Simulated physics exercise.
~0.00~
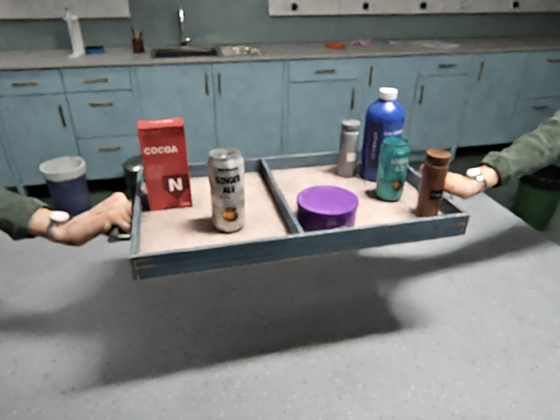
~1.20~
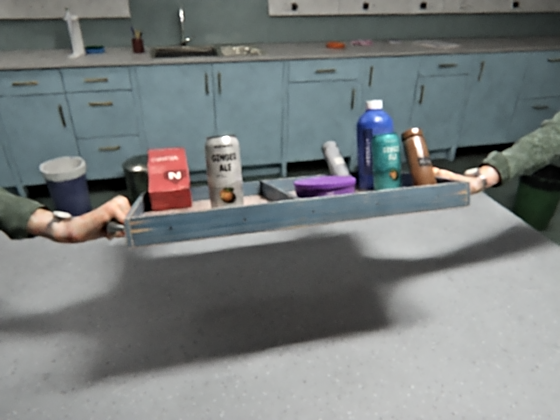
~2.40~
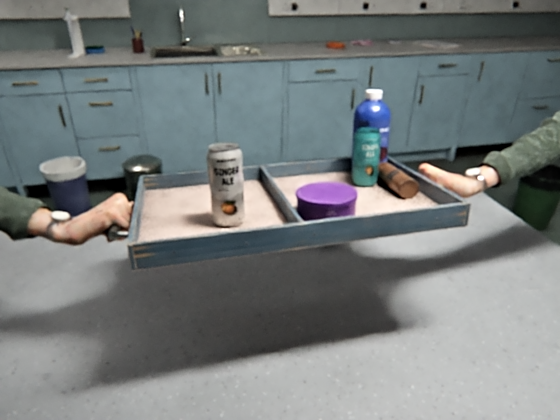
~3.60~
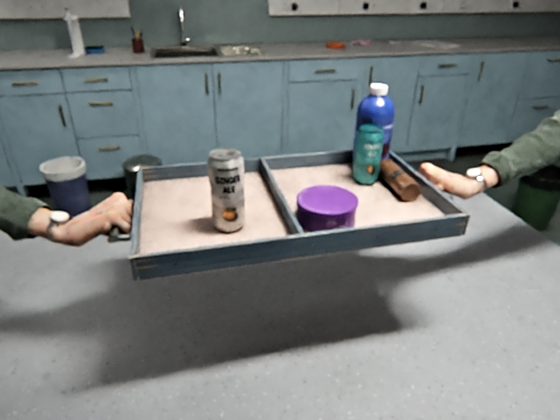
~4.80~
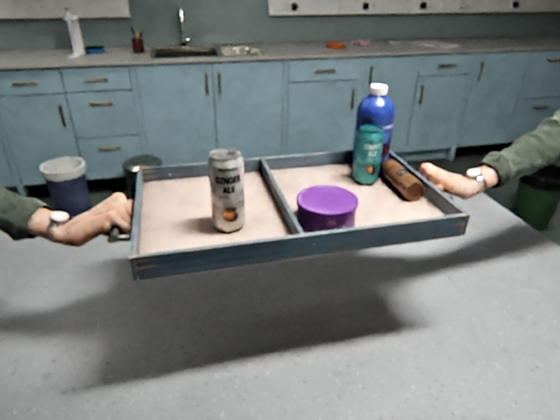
To begin with, two hands hold a divided wooden tray above a grey table, carrying a red cocoa carton, a tall can, a purple tub, blue and turquoise containers, and grey and brown shakers. The hands tip the tray so its far edge dips, and the carton and grey shaker topple while the brown shaker leans. As the tray comes level again, the carton and grey shaker are gone from it. The brown shaker lies on its side, and the turquoise container has shifted left, upright before the blue bottle. The tall can and purple tub remain standing in place as the tray settles.
